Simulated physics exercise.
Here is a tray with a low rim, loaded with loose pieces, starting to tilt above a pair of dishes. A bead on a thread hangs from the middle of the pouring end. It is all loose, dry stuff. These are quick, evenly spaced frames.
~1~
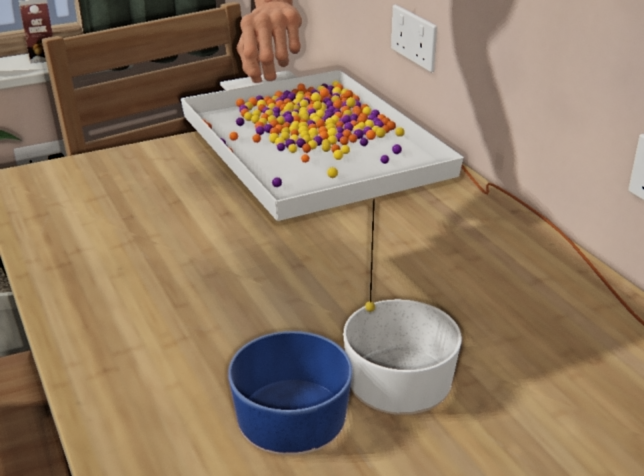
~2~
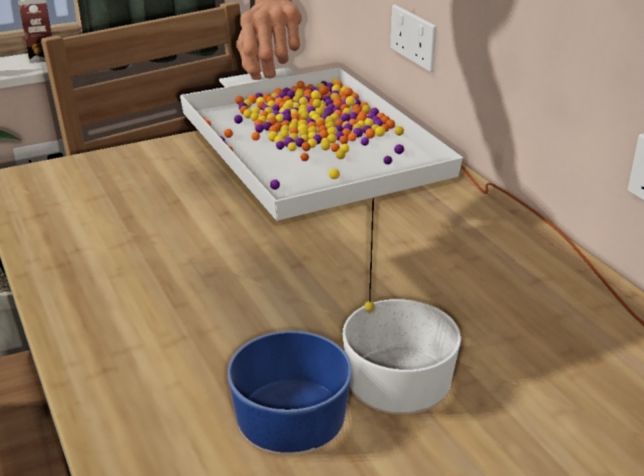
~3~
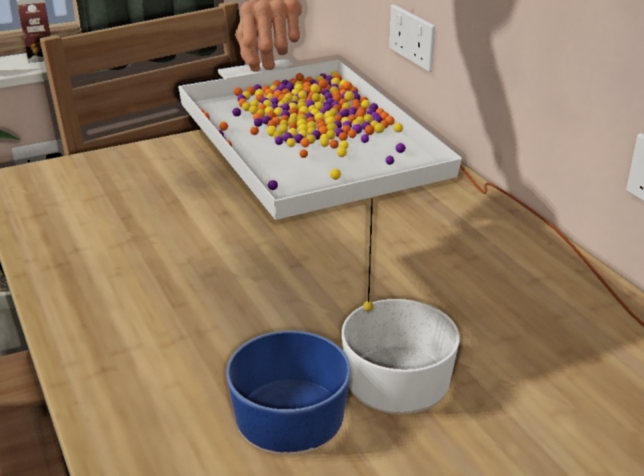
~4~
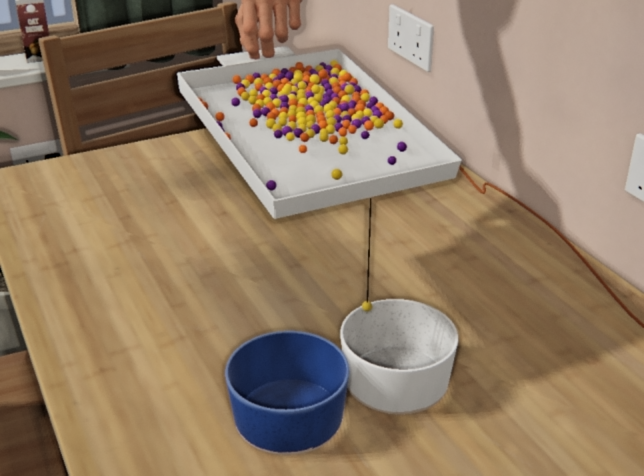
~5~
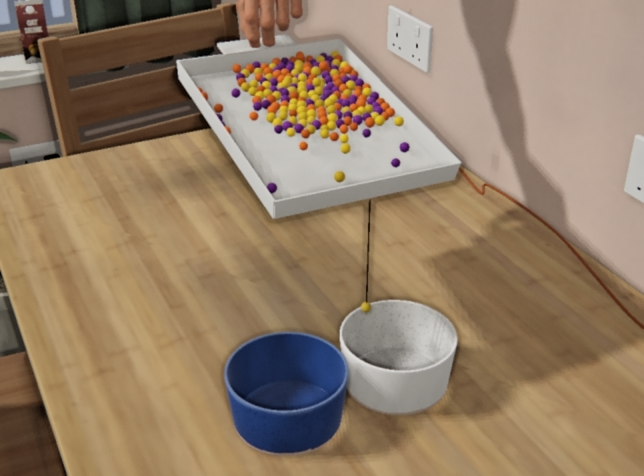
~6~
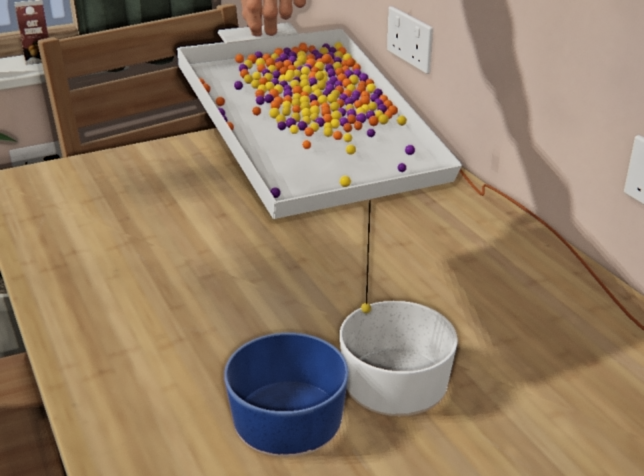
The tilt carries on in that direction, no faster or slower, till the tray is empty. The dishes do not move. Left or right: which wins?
The right one ends fuller.
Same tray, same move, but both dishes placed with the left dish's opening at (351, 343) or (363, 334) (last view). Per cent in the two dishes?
About 70 and 60 per cent.
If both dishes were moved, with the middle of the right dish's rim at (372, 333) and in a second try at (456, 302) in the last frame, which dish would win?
The first try: Right. The second: The right dish.
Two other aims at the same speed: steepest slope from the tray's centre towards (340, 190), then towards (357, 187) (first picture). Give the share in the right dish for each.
The first gives 30 %, the second 40 %.
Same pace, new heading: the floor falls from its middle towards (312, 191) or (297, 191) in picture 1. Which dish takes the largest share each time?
In turn: The dish on the left; the left dish.
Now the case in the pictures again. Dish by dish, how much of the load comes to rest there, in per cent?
Left dish near 0 in a hundred; right dish near 50.
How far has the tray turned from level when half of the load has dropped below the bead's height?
Around 105° of tilt.
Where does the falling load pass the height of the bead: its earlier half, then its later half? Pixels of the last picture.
Around (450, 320) and then (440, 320).
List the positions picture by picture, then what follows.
In the first frame, corners of the pouring end (277, 200) and (460, 157), level; middle of the load (314, 118), round plastic beads; left dish (317, 427); right dish (431, 387); bead on its thread (370, 307).
In the second frame, corners of the pouring end (277, 200) and (460, 157), level; middle of the load (313, 116).
In the third frame, corners of the pouring end (276, 199) and (459, 158), tipped barely, lowest at the right corner; middle of the load (313, 110), about a tenth on the move.
In the fourth frame, corners of the pouring end (276, 199) and (458, 159), tipped a little, lowest at the right corner; middle of the load (312, 102), about a tenth on the move.
In the fifth frame, corners of the pouring end (275, 200) and (458, 162), tipped a little, lowest at the right corner; middle of the load (312, 95), about a tenth on the move.
In the sixth frame, corners of the pouring end (276, 201) and (459, 164), tipped a little, lowest at the right corner; middle of the load (316, 89), roughly half on the move; left dish (313, 429); right dish (428, 389).
Just after the last frame, tray tipped steeply; almost all on the tray; just a few in the right dish; just a few outside both; just a few in the air.
A moment on, tray tipped right over; roughly half on the tray; about a tenth in the right dish; about a tenth outside both; roughly a quarter in the air.
Further on, tray tipped past a quarter turn; just a few in the left dish; roughly half in the right dish; roughly half outside both.
When it is over, tray tipped past a quarter turn; just a few in the left dish; roughly half in the right dish; roughly half outside both.
